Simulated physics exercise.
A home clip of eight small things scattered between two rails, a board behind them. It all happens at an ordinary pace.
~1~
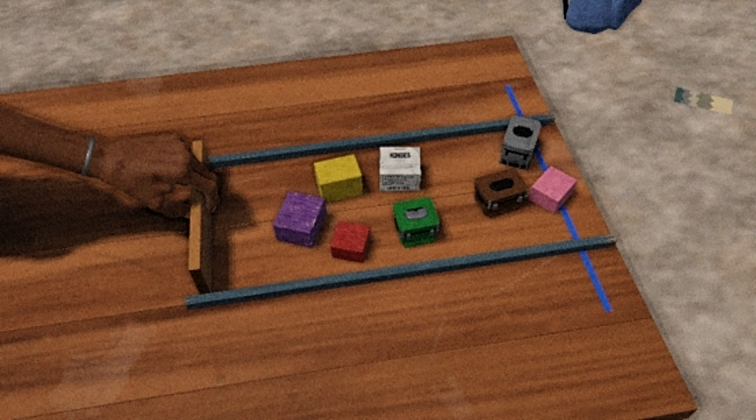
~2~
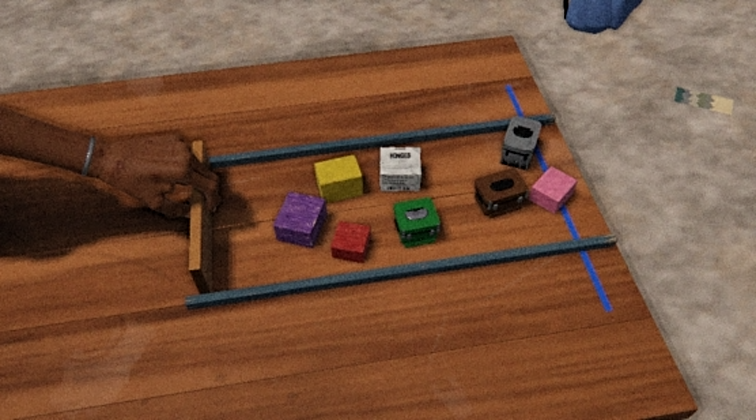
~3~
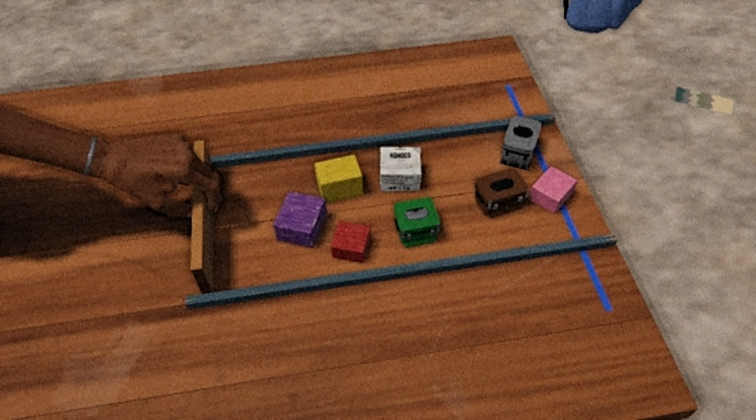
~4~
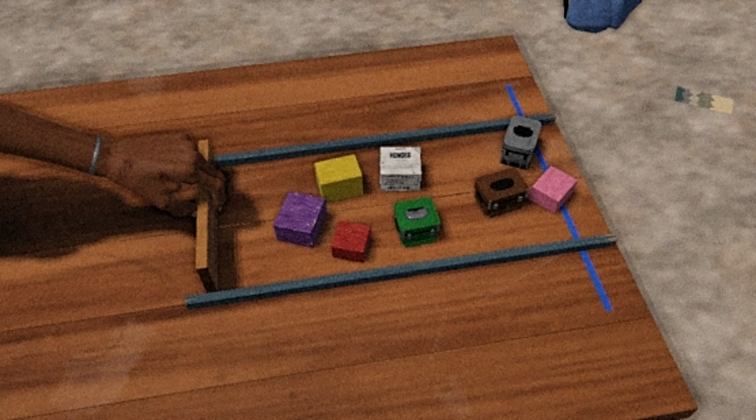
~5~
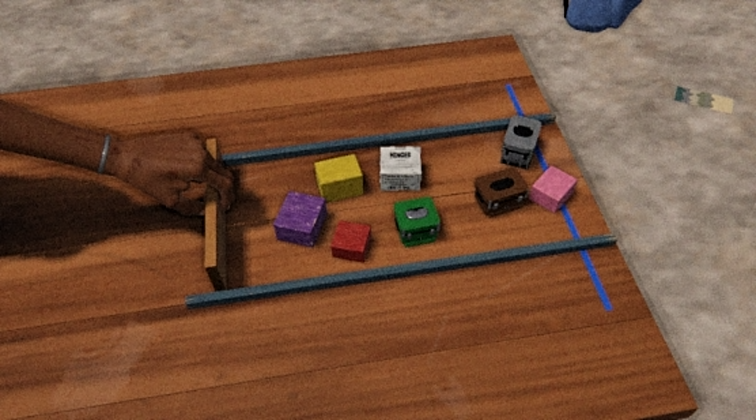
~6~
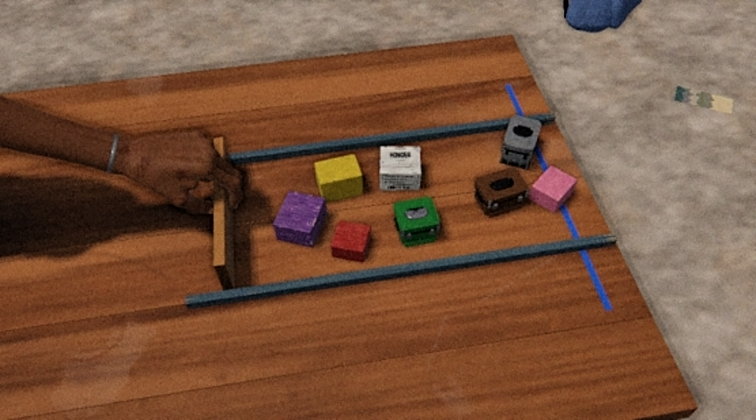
A wooden board, gripped by a hand at the left, stands still at first behind eight small blocks and cases scattered between two rails. The hand then slides it a short way right, toward the purple block, leaving a gap, while the eight things stay where they are.
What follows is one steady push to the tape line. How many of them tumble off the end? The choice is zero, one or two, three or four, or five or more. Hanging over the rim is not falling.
As it turns out, the number that fall off is five or more.
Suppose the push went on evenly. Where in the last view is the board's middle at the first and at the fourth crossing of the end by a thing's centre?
Near (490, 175) and (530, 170).
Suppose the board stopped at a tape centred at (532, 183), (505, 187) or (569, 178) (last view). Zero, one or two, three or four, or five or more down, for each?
Taking them in turn, either three or four; 1 or 2; five or more.
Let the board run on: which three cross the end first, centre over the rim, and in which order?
They are the grey case, then the pink block, then the white box.
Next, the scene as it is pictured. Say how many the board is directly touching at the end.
That makes 3.
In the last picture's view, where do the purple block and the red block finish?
First (574, 178), then (589, 220).
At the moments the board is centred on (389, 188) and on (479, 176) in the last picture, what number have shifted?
5 and 8.
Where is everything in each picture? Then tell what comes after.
In the first picture, pink block (553, 190); grey case (520, 142); brown case (500, 193); board (202, 214); tape (551, 182).
In the second picture, grey case (520, 143); red block (351, 242).
In the third picture, brown case (500, 193); board (203, 214).
In the fourth picture, pink block (553, 190); green case (416, 222).
In the fifth picture, grey case (521, 142); white box (400, 169).
In the sixth picture, pink block (553, 189); grey case (520, 142); brown case (500, 192); board (223, 211); tape (551, 181).
Early on, none off yet; pink block at rest near (553, 189); grey case at rest near (520, 142); brown case at rest near (500, 192).
A while later, none off yet; pink block travelled a little near (566, 181); grey case travelled a little near (536, 138); brown case travelled a little near (521, 186).
Finally, the number that fall off is five or more; lost, white box, green case, brown case, grey case and pink block.
